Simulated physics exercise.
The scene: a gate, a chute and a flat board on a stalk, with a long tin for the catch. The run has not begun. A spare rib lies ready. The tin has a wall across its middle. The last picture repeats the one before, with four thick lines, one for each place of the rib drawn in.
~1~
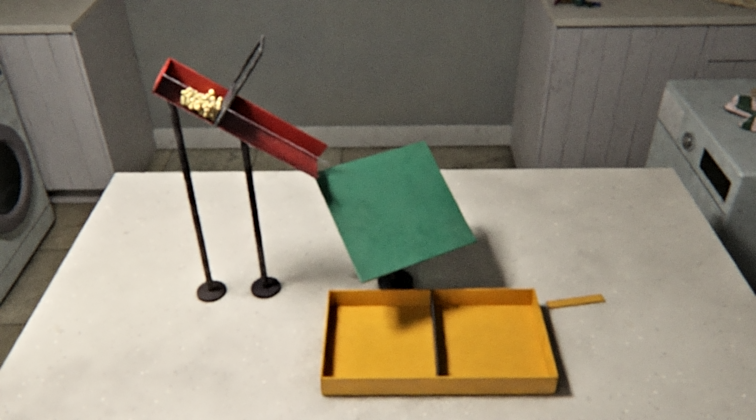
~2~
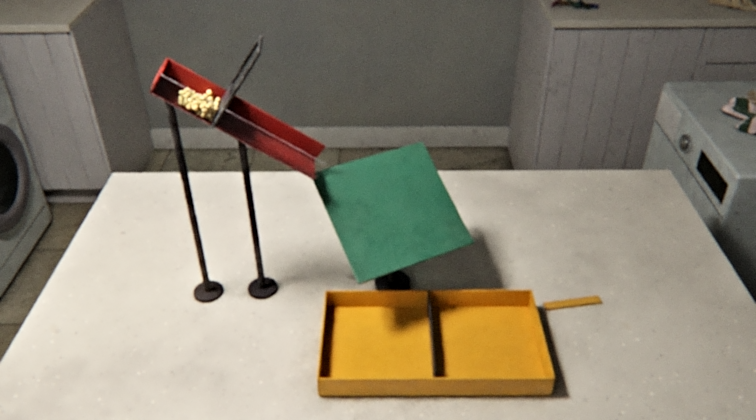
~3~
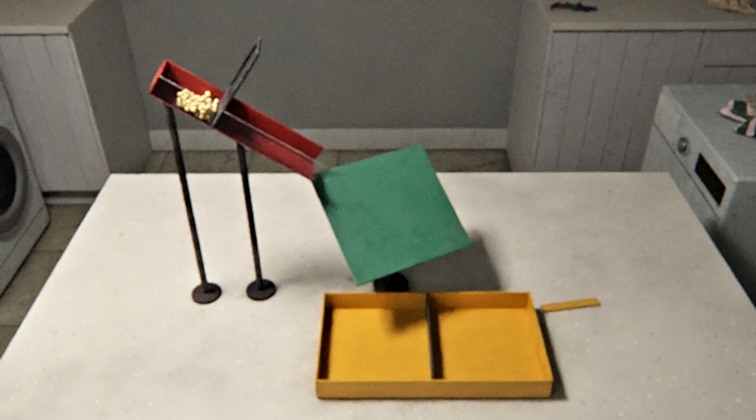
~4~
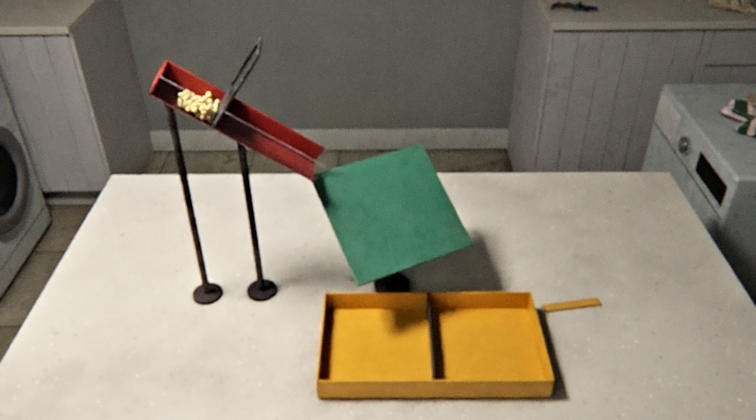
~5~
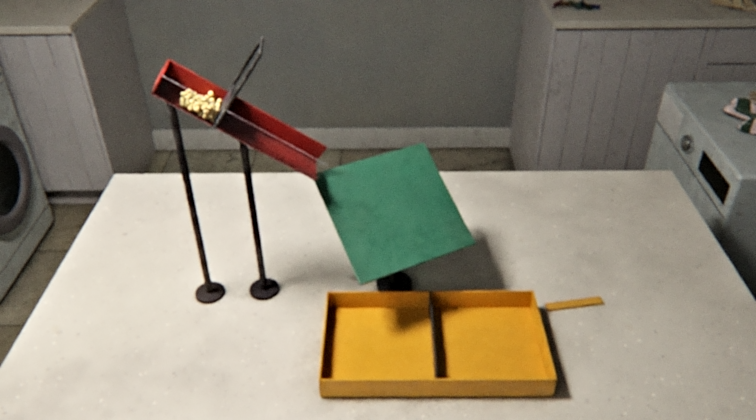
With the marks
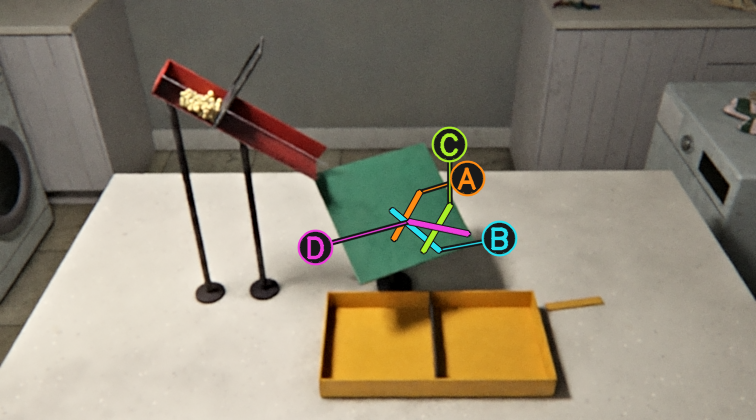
At the start, a pile of small pale beans rests behind a dark gate in a sloping red chute on black stands, above a tilted green board and a divided yellow tray. The view shifts very slightly, then drifts back, while the beans, gate, board and tray all stay still.
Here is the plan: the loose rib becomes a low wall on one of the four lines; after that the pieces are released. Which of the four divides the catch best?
C works best here.
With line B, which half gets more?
Right.
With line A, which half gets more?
The left half.
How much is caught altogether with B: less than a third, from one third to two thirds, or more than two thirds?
More than two thirds.
On the marked copy, line A from (419, 192) to (394, 238); line B from (392, 210) to (438, 250); line C from (449, 205) to (423, 250); line D from (409, 221) to (467, 233).
If A is chosen, of what is caught, the bulk in the left half, a small share in the right.
If B is chosen, of what is caught, a small share in the left half, the bulk in the right.
If C is chosen, of what is caught, close to two thirds in the left half, close to a third in the right.
If D is chosen, of what is caught, close to a quarter in the left half, the bulk in the right.
